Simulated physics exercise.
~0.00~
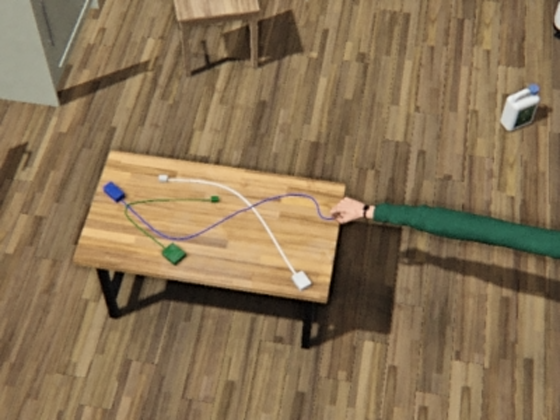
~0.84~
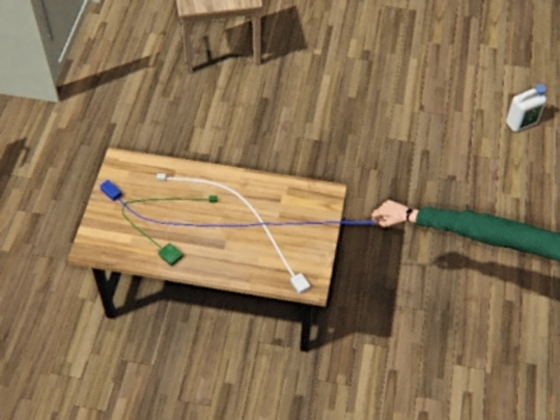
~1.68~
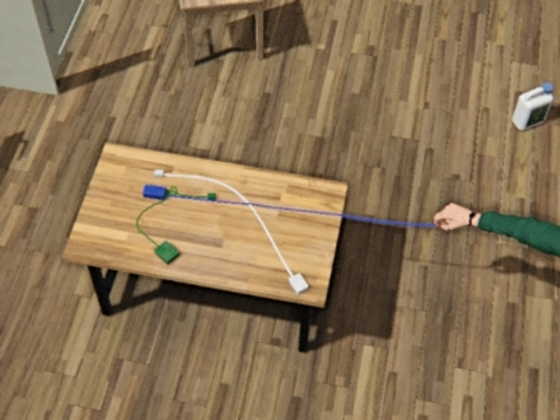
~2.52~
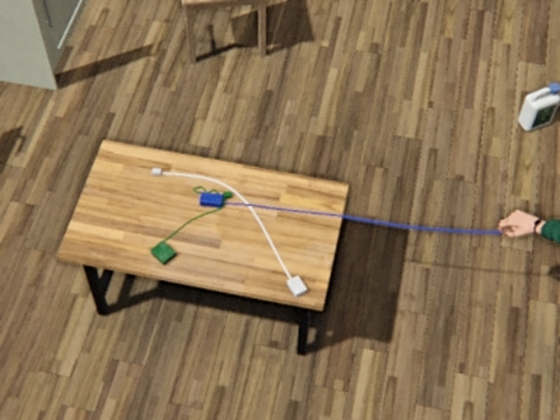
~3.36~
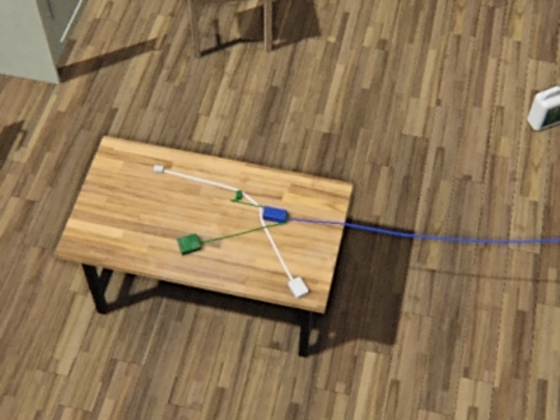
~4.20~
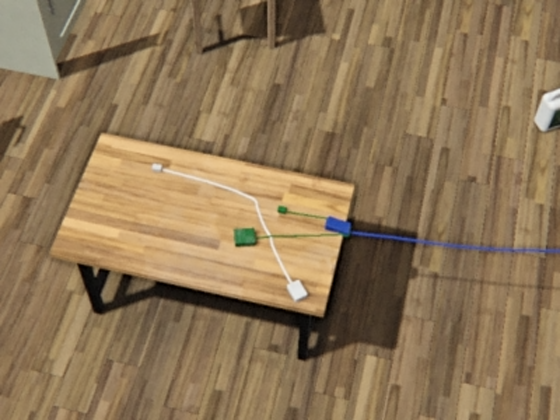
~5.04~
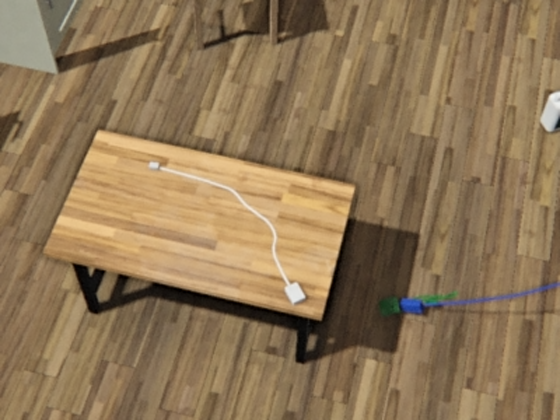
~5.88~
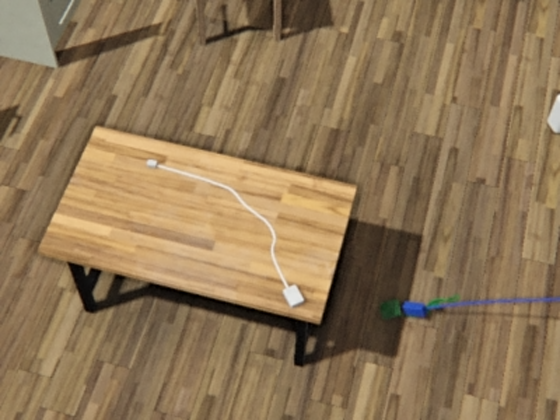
Blue cable being pulled rightwards off a wooden table by a hand, dragging the green one over the edge, white cable remaining.
